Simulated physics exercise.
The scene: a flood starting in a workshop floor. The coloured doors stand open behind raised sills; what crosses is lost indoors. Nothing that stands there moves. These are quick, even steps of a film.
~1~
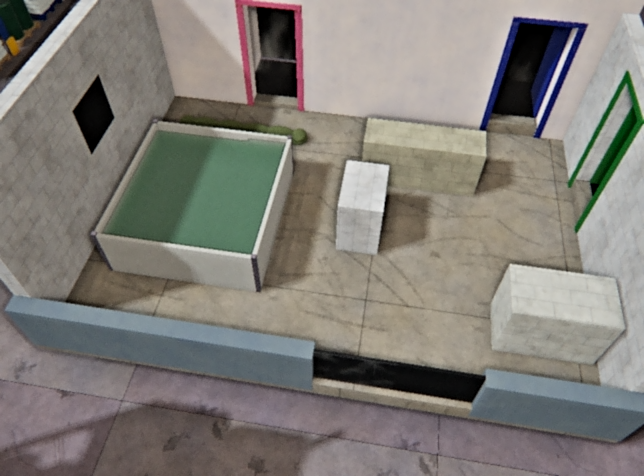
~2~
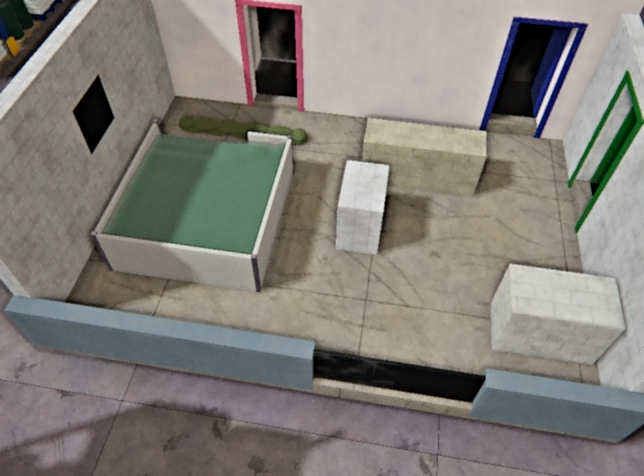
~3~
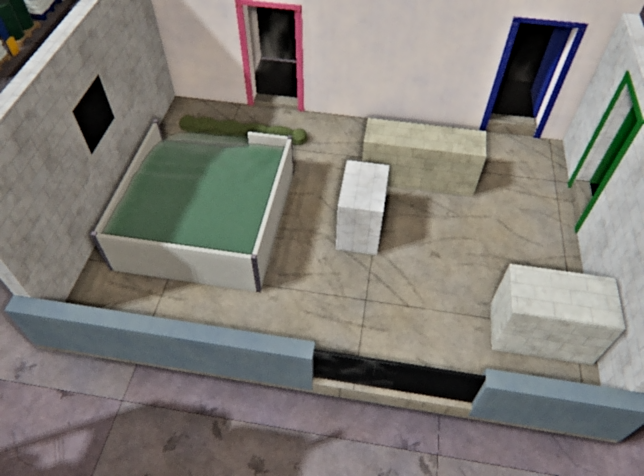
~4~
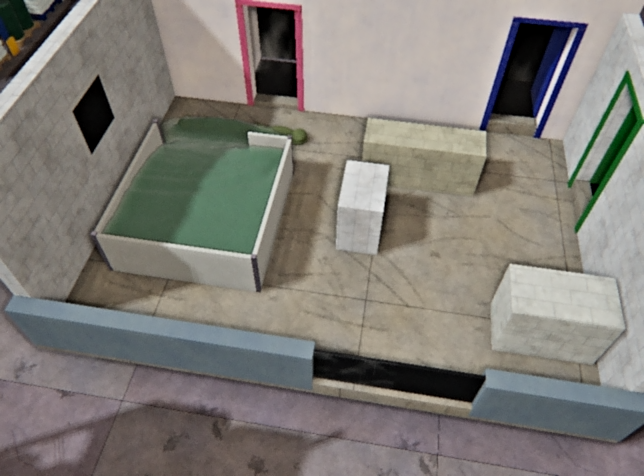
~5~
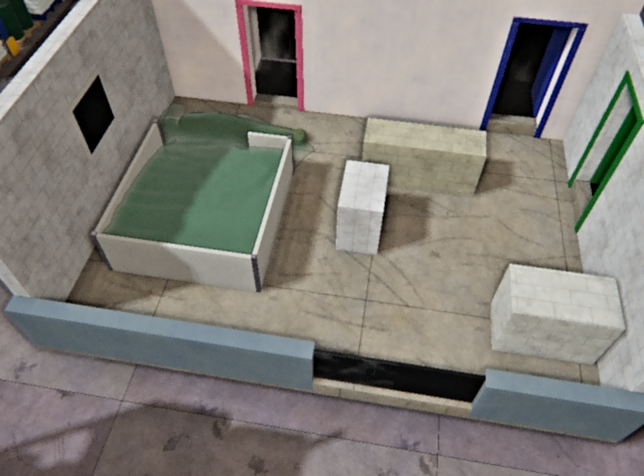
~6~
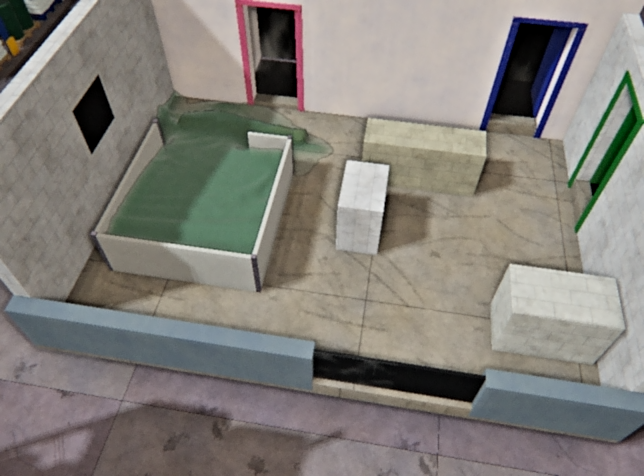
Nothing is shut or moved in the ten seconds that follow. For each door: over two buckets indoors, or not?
In the end: The green door admits no more than that; the pink door lets in a lot; the blue door admits no more than that.
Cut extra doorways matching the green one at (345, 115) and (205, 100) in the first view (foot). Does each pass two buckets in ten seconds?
As listed: Keeps below it, goes over.
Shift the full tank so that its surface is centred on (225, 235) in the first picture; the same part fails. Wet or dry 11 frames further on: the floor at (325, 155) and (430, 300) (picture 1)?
As listed: Under water, not flooded.
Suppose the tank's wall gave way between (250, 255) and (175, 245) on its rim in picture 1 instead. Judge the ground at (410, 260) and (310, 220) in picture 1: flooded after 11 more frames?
One after the other: Awash, not flooded.
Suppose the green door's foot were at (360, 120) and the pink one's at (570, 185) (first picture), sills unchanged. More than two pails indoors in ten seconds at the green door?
The green door holds.
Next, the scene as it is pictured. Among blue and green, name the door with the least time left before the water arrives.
It is the blue door.
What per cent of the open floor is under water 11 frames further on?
Close to 35 %.
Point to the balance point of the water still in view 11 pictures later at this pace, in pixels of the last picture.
Roughly at (222, 173).
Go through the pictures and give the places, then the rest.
In the first frame, still water in the open tank at (200, 186).
In the second frame, water pours out on the open tank's far side and has run to a hidden place.
In the third frame, the front is at a hidden place, out from the gap on the open tank's far side.
In the fourth frame, water pours out on the open tank's far side and has run to a hidden place.
In the fifth frame, the front is at (170, 107), out from the gap on the open tank's far side.
In the sixth frame, water pours out on the open tank's far side and has run to (330, 150).
A moment on, water covers 25 % of the floor; the green door not reached, the pink door over two buckets in, the blue door not reached.
Next, water covers 35 % of the floor; the green door not reached, the pink door far over two buckets in, the blue door not reached.
Then, water covers 55 % of the floor; the green door not reached, the pink door far over two buckets in, the blue door wet at the sill, nothing in.
Later, water covers 85 % of the floor; the green door wet at the sill, nothing in, the pink door far over two buckets in, the blue door under two buckets in.
In the end, water covers 95 % of the floor; the green door wet at the sill, nothing in, the pink door far over two buckets in, the blue door under two buckets in.
